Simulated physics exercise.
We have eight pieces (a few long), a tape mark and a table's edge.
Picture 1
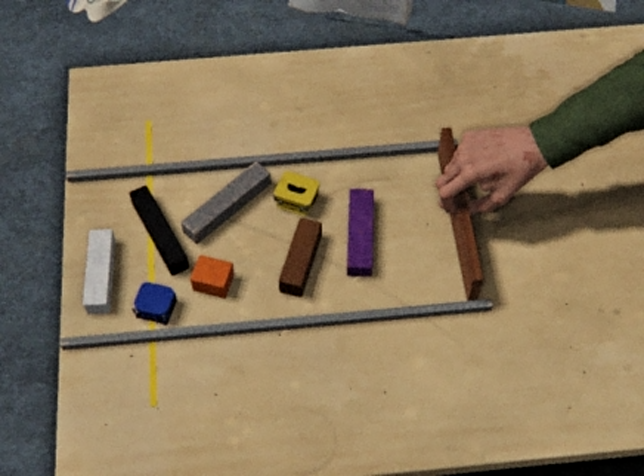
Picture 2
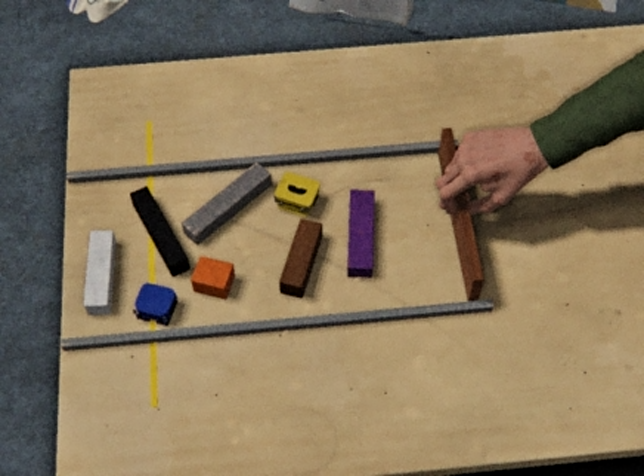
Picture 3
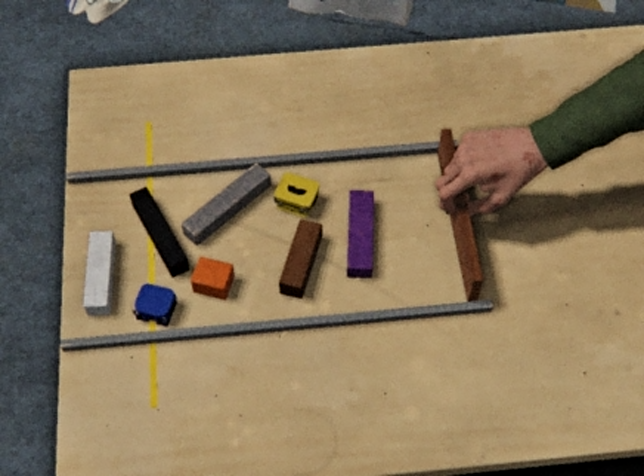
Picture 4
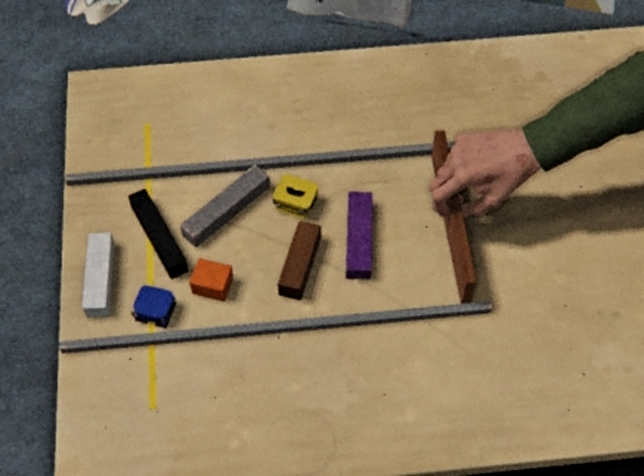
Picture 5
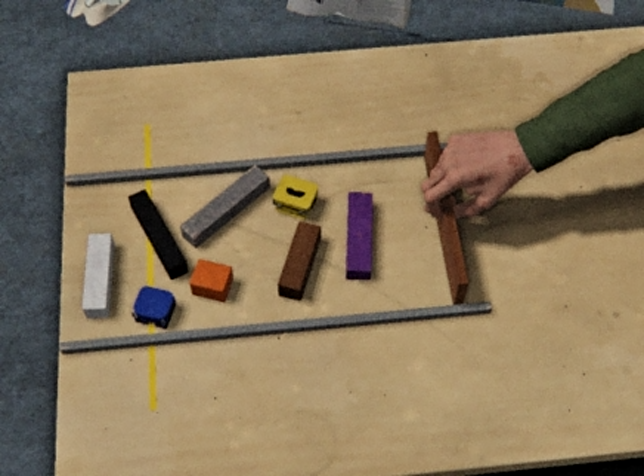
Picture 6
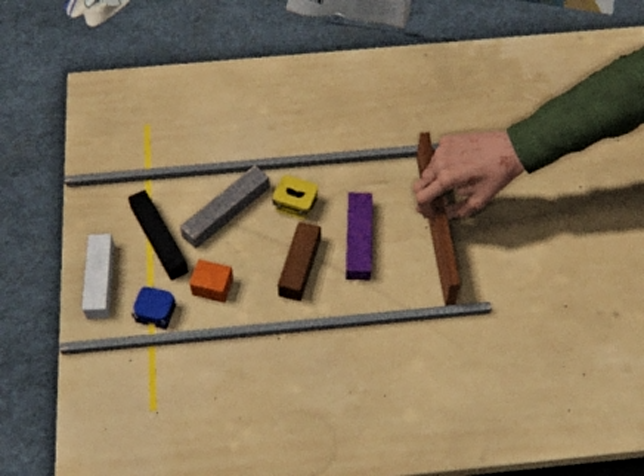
To begin with, a hand in a green sleeve holds a brown board upright across two gray rails at the right of eight scattered blocks on a wooden table. After staying still briefly, the hand slides the board a short way left, while the blocks stay in place, untouched.
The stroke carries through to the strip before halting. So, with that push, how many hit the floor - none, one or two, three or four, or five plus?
Pieces that go over the edge: One, or two at most.
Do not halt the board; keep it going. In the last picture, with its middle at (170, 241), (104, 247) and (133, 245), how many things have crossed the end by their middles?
In order, that gives 1, then 5, then 2.
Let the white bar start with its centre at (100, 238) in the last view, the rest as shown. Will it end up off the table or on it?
So it drops, then.
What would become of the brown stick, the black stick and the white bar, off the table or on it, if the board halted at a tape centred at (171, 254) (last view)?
Here the brown stick remains in place while the black stick remains in place and the white bar drops down.
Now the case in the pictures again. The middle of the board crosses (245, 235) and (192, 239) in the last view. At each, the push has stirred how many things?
The first number is 7, the next one 8.
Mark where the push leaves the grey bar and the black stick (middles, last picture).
The first ends close to (97, 223), the second close to (66, 242).
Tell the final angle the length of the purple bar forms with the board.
It sits some 0° out of line.
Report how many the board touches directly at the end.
In total, 2.
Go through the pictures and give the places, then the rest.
In the first frame, white bar (100, 271); blue case (155, 304); black stick (159, 230); board (459, 212); tape (151, 251).
In the second frame, blue case (156, 305); purple bar (361, 233).
In the third frame, black stick (159, 231); brown stick (301, 259).
In the fourth frame, white bar (99, 274); yellow case (296, 198).
In the fifth frame, blue case (155, 308); board (445, 216).
In the sixth frame, white bar (99, 276); blue case (155, 308); black stick (158, 234); board (437, 217); tape (150, 256).
Early on, none off yet; white bar at rest near (99, 276); blue case at rest near (155, 308); black stick at rest near (158, 234).
A while later, none off yet; white bar at rest near (99, 276); blue case travelled a little near (138, 312); black stick travelled a little near (134, 243).
Finally, the number that fall off is one or two; lost, white bar.
